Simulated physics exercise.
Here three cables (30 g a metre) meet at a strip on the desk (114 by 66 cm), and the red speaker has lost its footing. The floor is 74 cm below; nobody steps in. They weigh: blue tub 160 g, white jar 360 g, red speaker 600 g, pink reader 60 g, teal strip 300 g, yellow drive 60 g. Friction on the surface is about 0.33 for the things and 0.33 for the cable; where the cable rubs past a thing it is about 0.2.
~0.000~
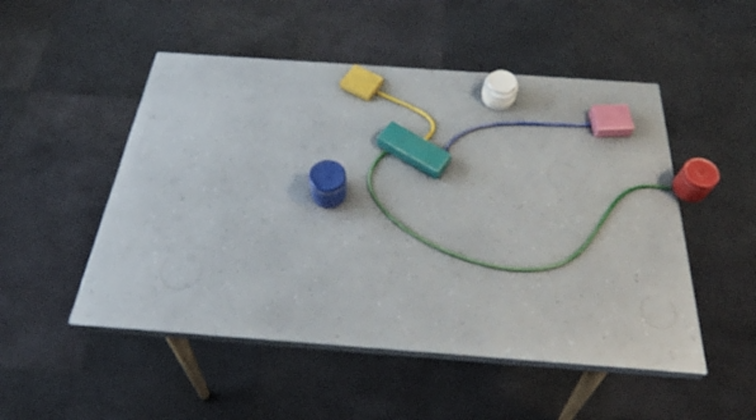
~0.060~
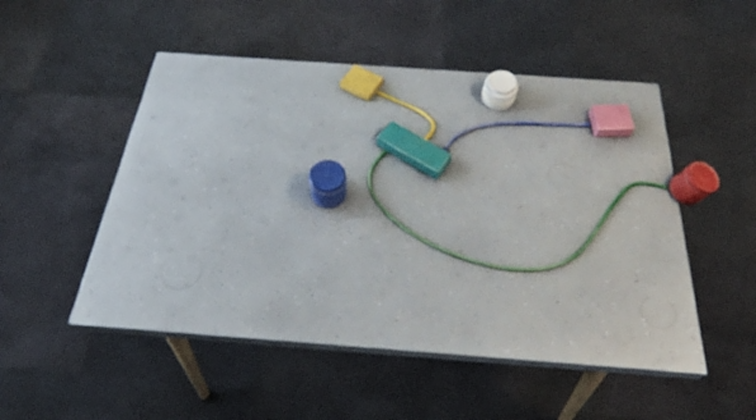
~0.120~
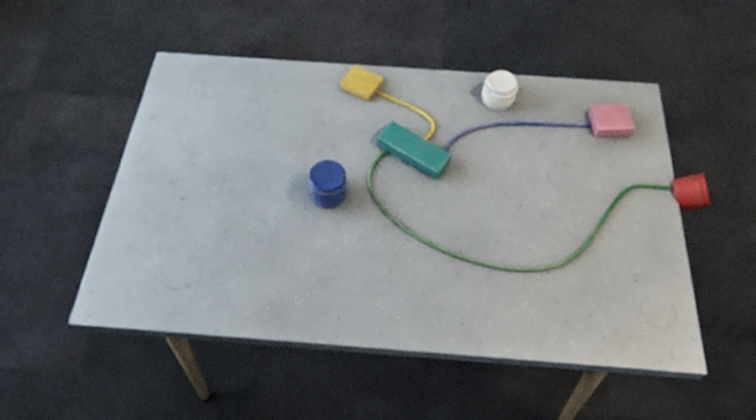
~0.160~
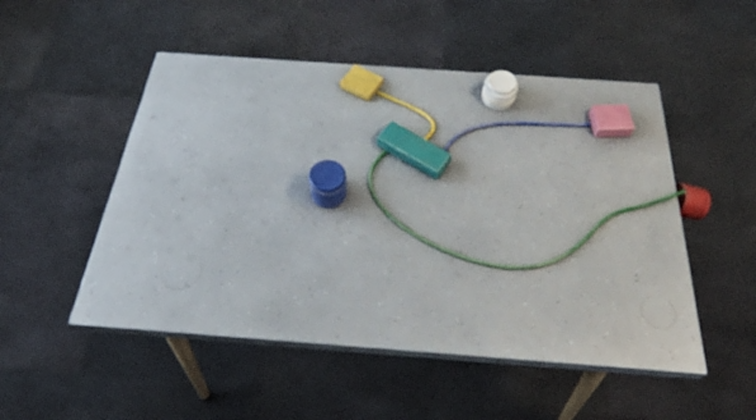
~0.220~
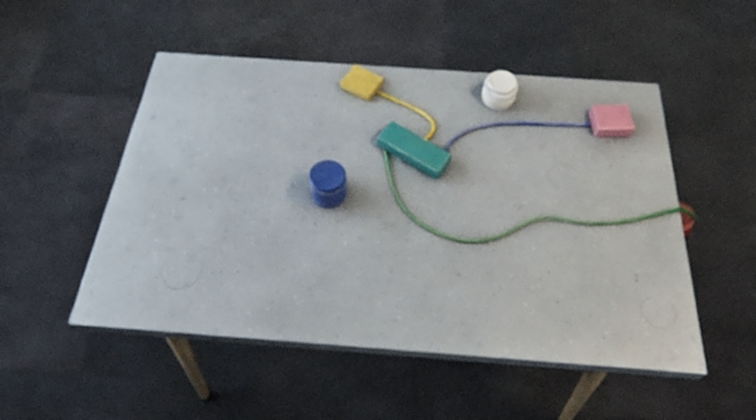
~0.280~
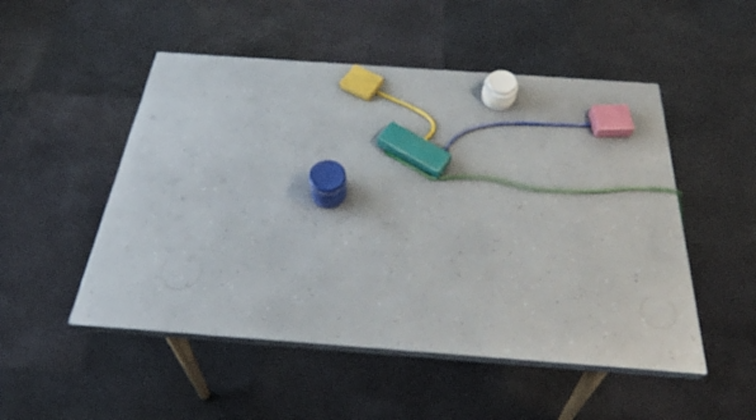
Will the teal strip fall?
The teal strip goes over the edge.
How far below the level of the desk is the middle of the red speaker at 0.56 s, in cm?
About 65 cm.
After 0.6 s, the strip's end of the green cable at (575, 133); teal strip 29 cm off its start, yellow drive 32 cm off its start, pink reader 6 cm off its start.
After 0.8 s, the strip has left the top; teal strip on its side, 55 cm off its start, yellow drive 75 cm off its start, pink reader 8 cm off its start.
After 1.1 s, the strip has left the top; teal strip over the edge, yellow drive over the edge, pink reader over the edge.
After 1.4 s, the strip has left the top; teal strip over the edge, yellow drive over the edge, pink reader over the edge.
After 2.6 s, the strip has left the top; teal strip over the edge, yellow drive over the edge, pink reader over the edge, red speaker over the edge.
